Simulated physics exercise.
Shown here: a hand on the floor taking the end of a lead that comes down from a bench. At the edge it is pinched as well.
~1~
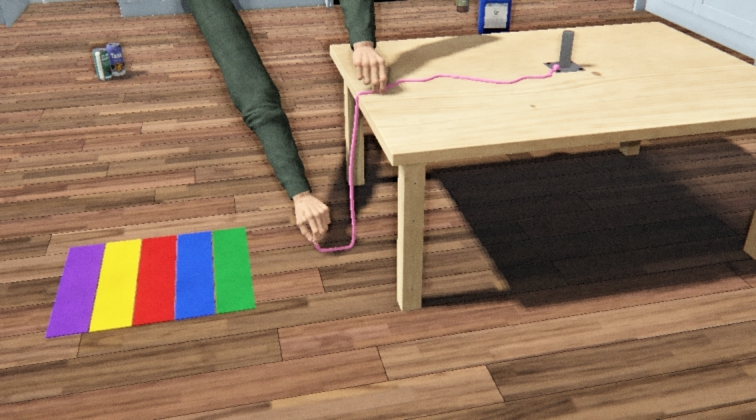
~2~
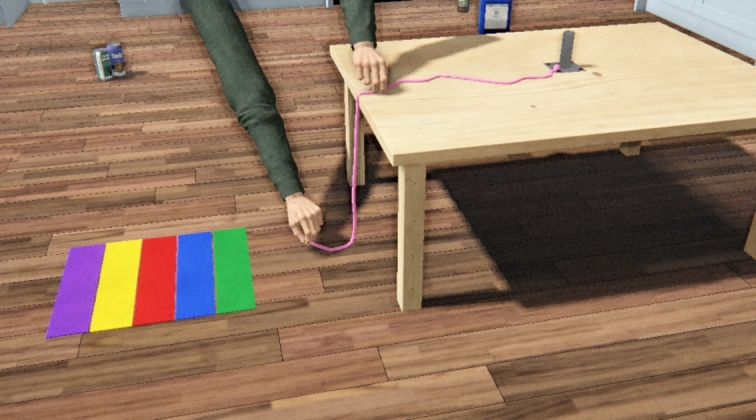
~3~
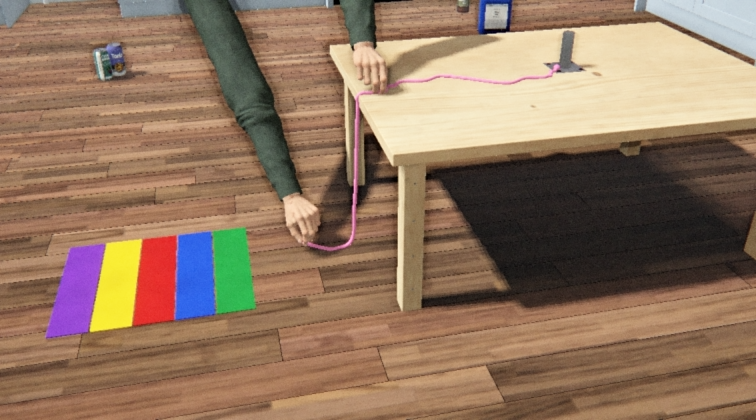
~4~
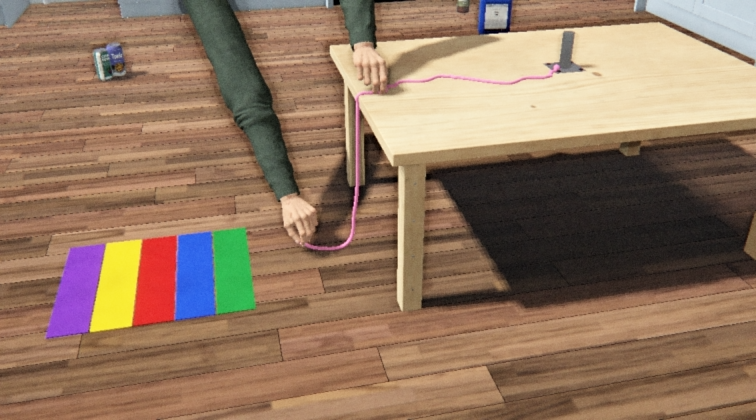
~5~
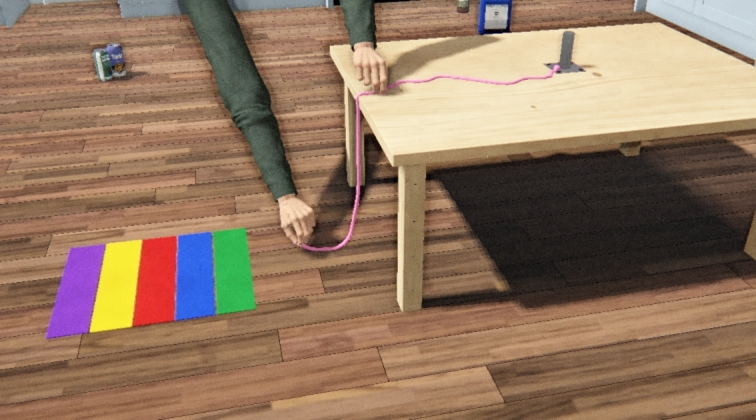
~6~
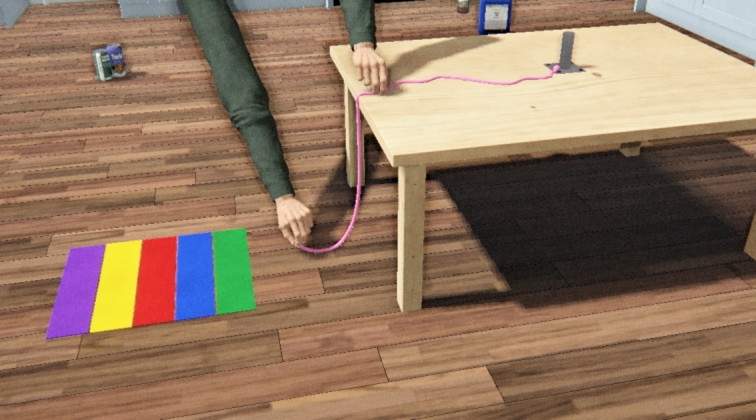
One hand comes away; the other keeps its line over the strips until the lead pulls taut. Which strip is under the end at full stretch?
The red strip.
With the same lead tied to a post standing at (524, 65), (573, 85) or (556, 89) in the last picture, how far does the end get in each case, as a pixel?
Per try, approx.: (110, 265); (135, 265); (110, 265).
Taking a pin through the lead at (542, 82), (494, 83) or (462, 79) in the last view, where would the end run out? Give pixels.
Try by try, around (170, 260), (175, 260) and (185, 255).
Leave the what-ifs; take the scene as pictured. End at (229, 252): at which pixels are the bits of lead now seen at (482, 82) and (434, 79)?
In order: (455, 77) and (408, 84).
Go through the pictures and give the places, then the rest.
The first picture shows end (314, 240); green (234, 294); blue (195, 300); red (154, 305); yellow (113, 311); purple (71, 316).
The second picture shows end (306, 242); lead through (547, 77) (482, 81) (420, 81) (363, 95) (355, 165) (355, 229).
The third picture shows end (304, 242).
The fourth picture shows end (301, 242); lead through (547, 77) (482, 81) (420, 82) (362, 95) (358, 165) (353, 229).
The fifth picture shows end (299, 243).
The sixth picture shows end (296, 244); lead through (547, 77) (482, 81) (420, 82) (362, 95) (360, 165) (350, 230).
Soon after, end near (229, 252); over green.
After that, end near (181, 258); over blue.
At the stop, end near (151, 262); over red. It halts on the red strip.
